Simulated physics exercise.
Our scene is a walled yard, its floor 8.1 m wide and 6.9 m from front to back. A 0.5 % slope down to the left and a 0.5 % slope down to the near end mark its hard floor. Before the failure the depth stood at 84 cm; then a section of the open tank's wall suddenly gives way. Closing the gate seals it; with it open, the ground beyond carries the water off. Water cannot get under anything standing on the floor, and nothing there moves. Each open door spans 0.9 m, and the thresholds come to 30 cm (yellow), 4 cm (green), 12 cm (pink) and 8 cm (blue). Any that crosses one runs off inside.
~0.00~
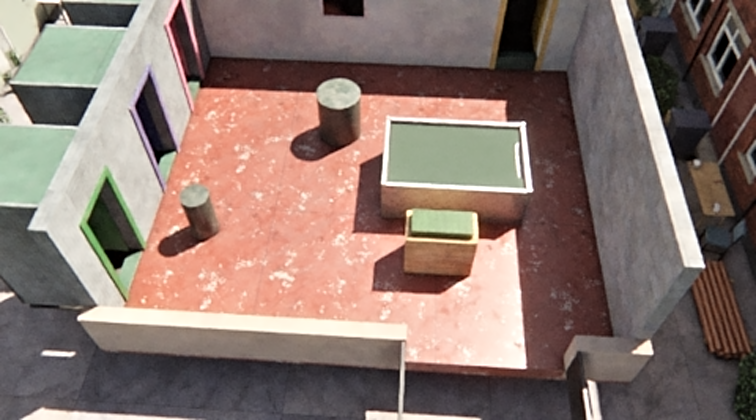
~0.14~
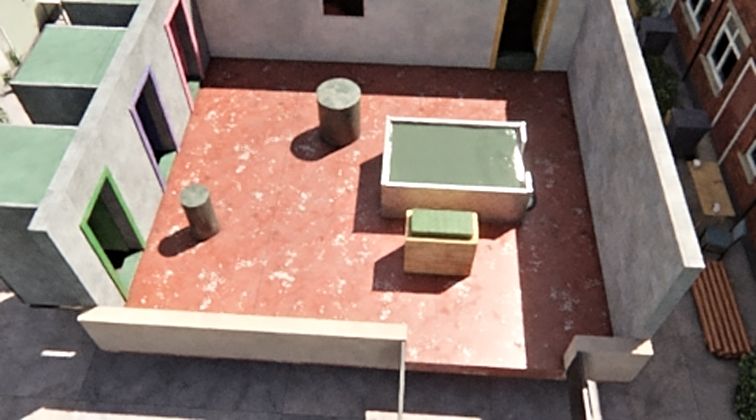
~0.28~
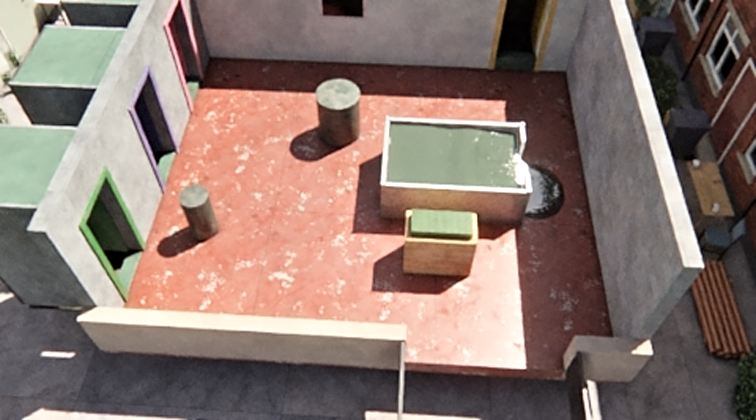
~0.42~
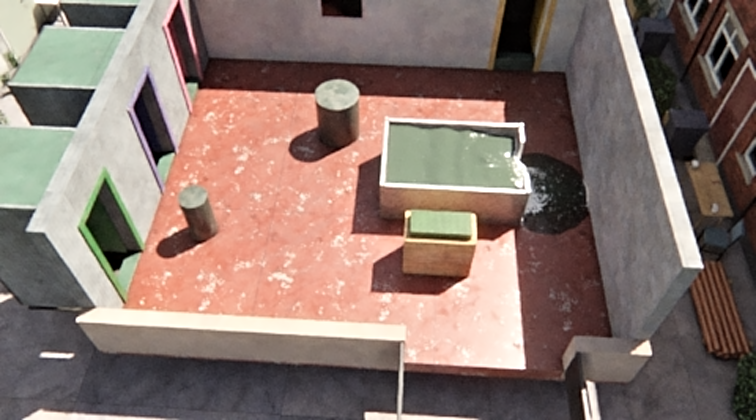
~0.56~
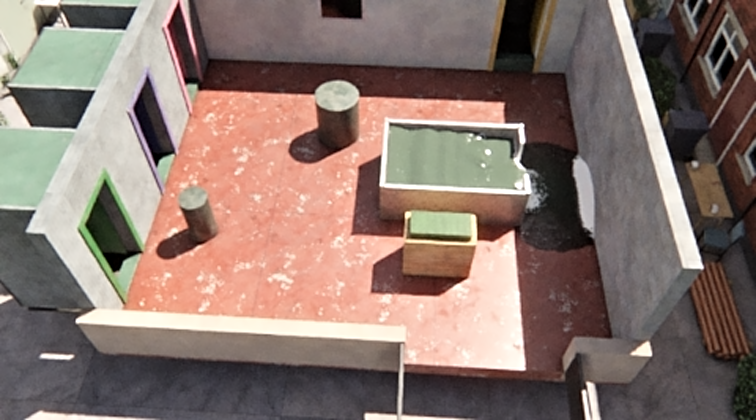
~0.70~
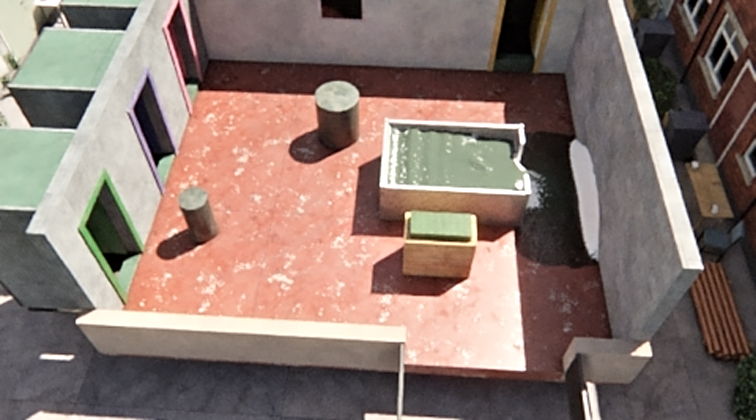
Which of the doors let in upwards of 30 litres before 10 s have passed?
Result: At the yellow door the inflow will remain within the limit, at the green door the inflow will remain within the limit, at the pink door the inflow will remain within the limit, at the blue door the inflow will remain within the limit.
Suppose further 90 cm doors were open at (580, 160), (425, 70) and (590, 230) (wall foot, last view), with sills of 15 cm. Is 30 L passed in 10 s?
More, less, more.
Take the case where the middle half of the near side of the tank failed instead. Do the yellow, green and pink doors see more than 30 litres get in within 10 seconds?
Door by door - yellow: Within bounds, green: Out of bounds, pink: Within bounds.
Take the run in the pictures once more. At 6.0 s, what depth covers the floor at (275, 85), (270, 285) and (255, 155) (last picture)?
The depths come out at 3, 2 and 1 centimetres, in the order listed.
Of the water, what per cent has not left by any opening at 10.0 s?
I'd put it at some 78 percent still there.
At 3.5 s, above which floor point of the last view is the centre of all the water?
Around (487, 180).
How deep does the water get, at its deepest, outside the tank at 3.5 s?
Around 31 centimetres deep.
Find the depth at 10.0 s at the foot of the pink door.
Looks like about 8.5 cm at that spot.
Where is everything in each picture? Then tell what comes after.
In the first frame, still water, 84 cm deep, in the open tank at (455, 156).
In the second frame, the front is at (527, 208), 0.5 m from the gap at (518, 180); 0.2 m2 of floor is under water; 84 cm left at the back of the open tank.
In the third frame, the front is at (560, 200), 0.9 m from the gap at (517, 180); 0.8 m2 of floor is under water; 84 cm left at the back of the open tank.
In the fourth frame, water pours out at (516, 181) and has run 1.4 m, to (587, 209); typically 8 cm deep outside, 84 cm at the open tank's back.
In the fifth frame, the front is at (592, 239), 1.7 m from the gap at (516, 182); 2.9 m2 of floor is under water; 83 cm left at the back of the open tank.
In the sixth frame, water pours out at (516, 182) and has run 2.0 m, to (596, 261); typically 6 cm deep outside, 75 cm at the open tank's back.
After 1.4 s water covers 10 % of the floor and is deepest (52 cm) near (580, 193); yellow door not reached, green door not reached, pink door not reached, blue door not reached.
After 2.2 s water covers 20 % of the floor and is deepest (45 cm) near (582, 200); yellow door 21 cm at the sill, 0 L in, green door not reached, pink door not reached, blue door not reached.
After 3.5 s water covers 35 % of the floor and is deepest (31 cm) near (580, 193); yellow door 20 cm at the sill, 0 L in, green door not reached, pink door not reached, blue door not reached.
After 6.0 s water covers 65 % of the floor and is deepest (19 cm) near (582, 200); yellow door 13 cm at the sill, 0 L in, green door not reached, pink door 11 cm at the sill, 0 L in, blue door not reached.
After 10.0 s water covers 90 % of the floor and is deepest (11 cm) near (572, 200); yellow door 7 cm at the sill, 0 L in, green door 8 cm at the sill, 8 L in, pink door 9 cm at the sill, 0 L in, blue door 5 cm at the sill, 0 L in.
